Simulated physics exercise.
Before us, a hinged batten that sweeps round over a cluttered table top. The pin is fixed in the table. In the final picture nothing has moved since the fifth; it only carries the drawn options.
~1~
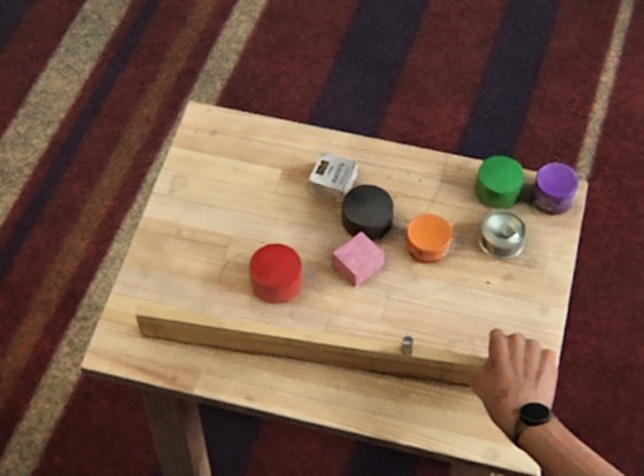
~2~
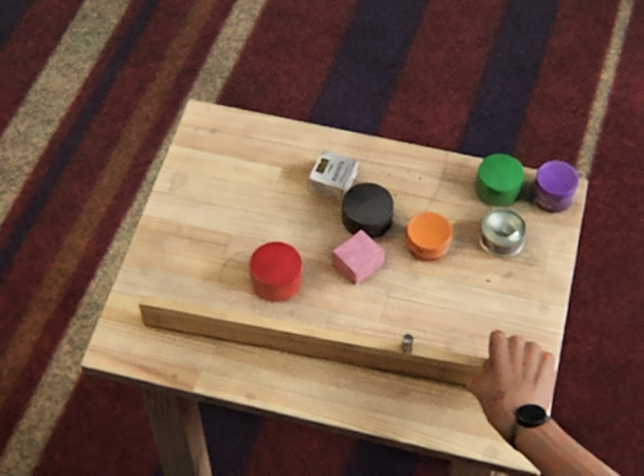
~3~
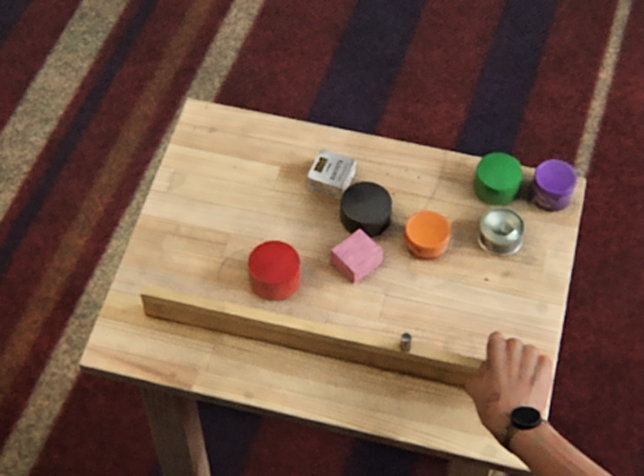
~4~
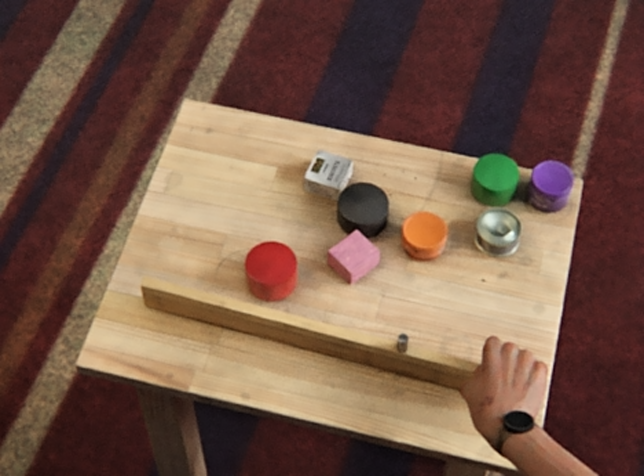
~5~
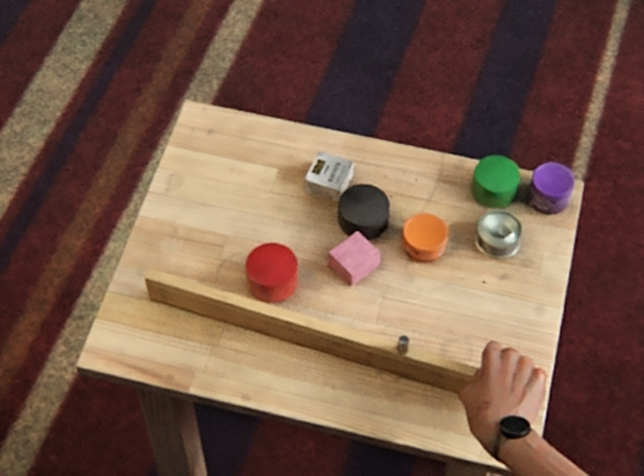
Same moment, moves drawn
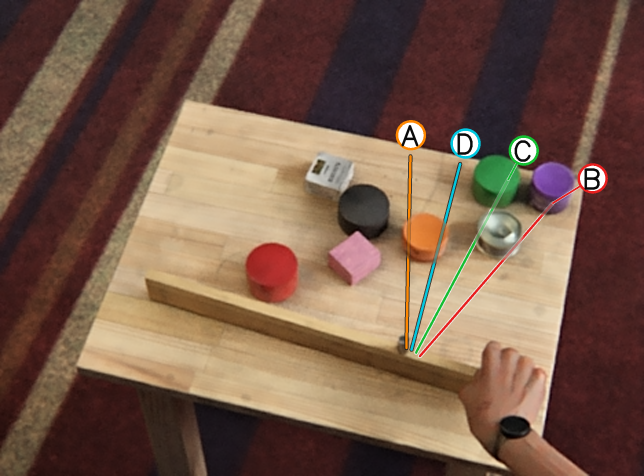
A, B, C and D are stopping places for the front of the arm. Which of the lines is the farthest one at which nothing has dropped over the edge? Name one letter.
Nothing falls up to A.
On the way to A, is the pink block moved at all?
Yes.
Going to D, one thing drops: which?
It is the green pot.
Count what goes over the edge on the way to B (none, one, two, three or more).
Three or more.
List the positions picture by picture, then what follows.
In the first frame, purple tub (555, 190); arm (265, 329); white packet (333, 177).
In the second frame, arm (266, 322); grey tin (503, 233).
In the third frame, arm (266, 317); pink block (357, 257).
In the fourth frame, arm (265, 312); black tin (363, 210).
In the fifth frame, arm (267, 309); white packet (329, 176); red pot (272, 272); grey tin (499, 234).
On the marked copy, A at (409, 247); B at (489, 277); C at (465, 262); D at (437, 252).
Following A. Soon after the start, arm (303, 262); red pot (303, 237); purple tub (551, 189).
Later, arm (358, 235); white packet (350, 165); black tin (419, 192).
In the end, arm (406, 230); green pot (523, 169); purple tub (561, 191); nothing has fallen.
As for the rest, B drops the grey tin, green pot and black tin; C drops the green pot and black tin; D drops the green pot.
